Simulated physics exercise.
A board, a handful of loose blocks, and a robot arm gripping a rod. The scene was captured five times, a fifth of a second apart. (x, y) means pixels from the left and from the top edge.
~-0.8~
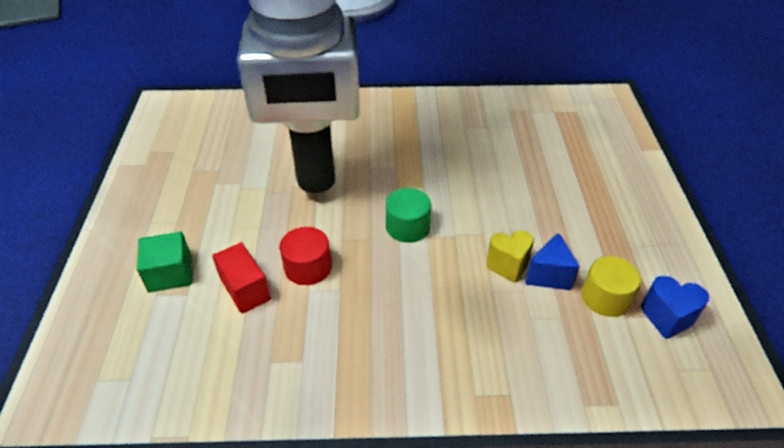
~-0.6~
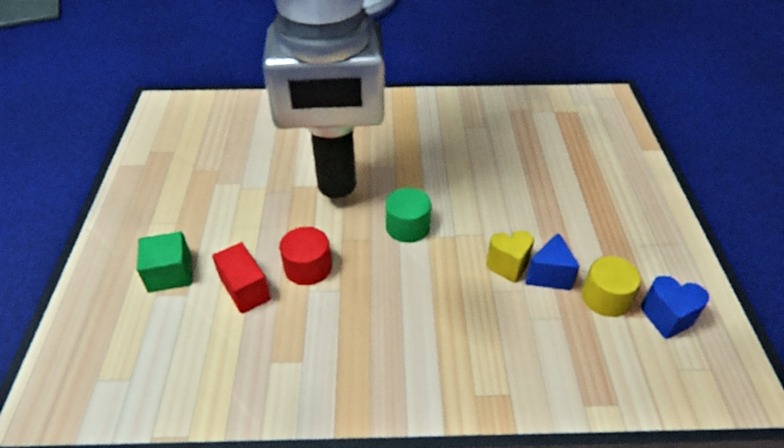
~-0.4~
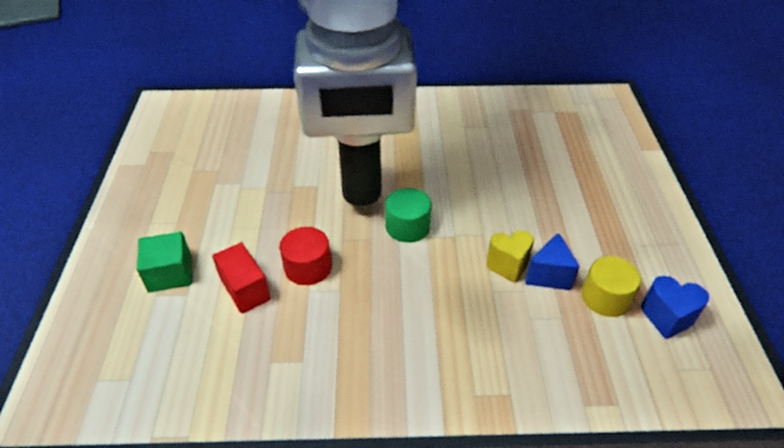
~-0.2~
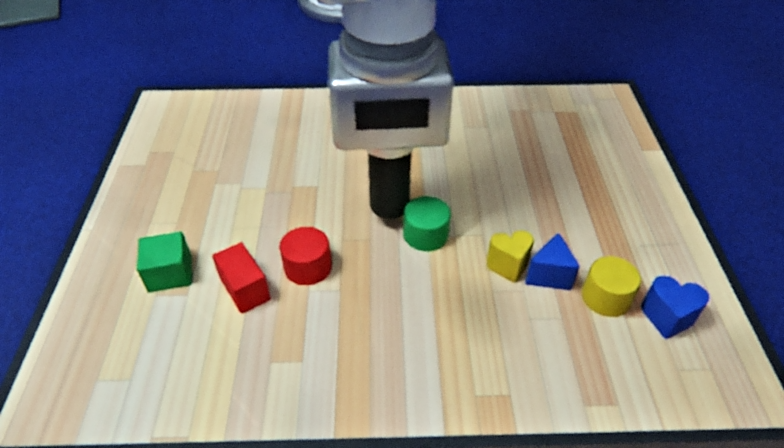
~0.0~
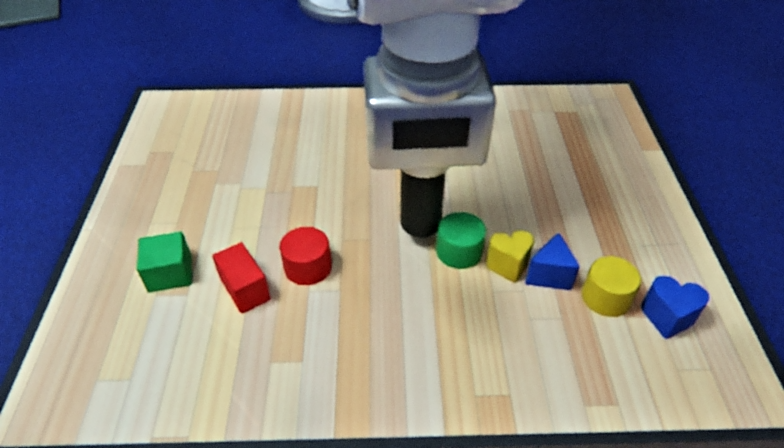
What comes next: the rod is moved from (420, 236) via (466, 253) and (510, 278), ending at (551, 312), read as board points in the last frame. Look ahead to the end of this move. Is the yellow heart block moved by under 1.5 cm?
In short: No.
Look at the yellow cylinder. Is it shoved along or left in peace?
The yellow cylinder will be pushed away from where it stands.
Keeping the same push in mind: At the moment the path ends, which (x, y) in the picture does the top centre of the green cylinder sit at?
It will likely be found at (580, 331).
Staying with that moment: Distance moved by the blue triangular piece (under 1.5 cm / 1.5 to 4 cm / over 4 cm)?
It goes a little way, 1.5 to 4 cm.
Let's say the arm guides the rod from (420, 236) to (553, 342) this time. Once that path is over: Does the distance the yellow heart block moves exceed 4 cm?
Yes.
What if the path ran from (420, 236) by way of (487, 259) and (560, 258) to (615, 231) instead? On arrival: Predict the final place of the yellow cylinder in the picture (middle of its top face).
In the picture, it is at (649, 290).
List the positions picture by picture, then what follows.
In the first frame, rod's lower end (316, 180); green cylinder (409, 202); yellow heart block (514, 242); blue triangular piece (557, 252); yellow cylinder (616, 274).
In the second frame, rod (337, 185); blocks still.
In the third frame, rod (362, 193); blocks still.
In the fourth frame, rod (390, 205); green cylinder (427, 211).
In the fifth frame, rod (421, 223); green cylinder (462, 227); yellow heart block (514, 242); blue triangular piece (557, 252); yellow cylinder (616, 274).
What follows on the original path. One third of the way, rod (470, 241); green cylinder (509, 254); yellow heart block (555, 265), turned 35° anticlockwise; blue triangular piece (584, 257), turned 45° anticlockwise; yellow cylinder (630, 276).
Two thirds of the way, rod (513, 266); green cylinder (546, 288); yellow heart block (589, 293), turned 75° anticlockwise; blue triangular piece (590, 257), turned 70° anticlockwise; yellow cylinder (630, 276).
At the end, rod (555, 300); green cylinder (580, 331); yellow heart block (608, 305), turned 110° anticlockwise; blue triangular piece (590, 257), turned 70° anticlockwise; yellow cylinder (630, 276).
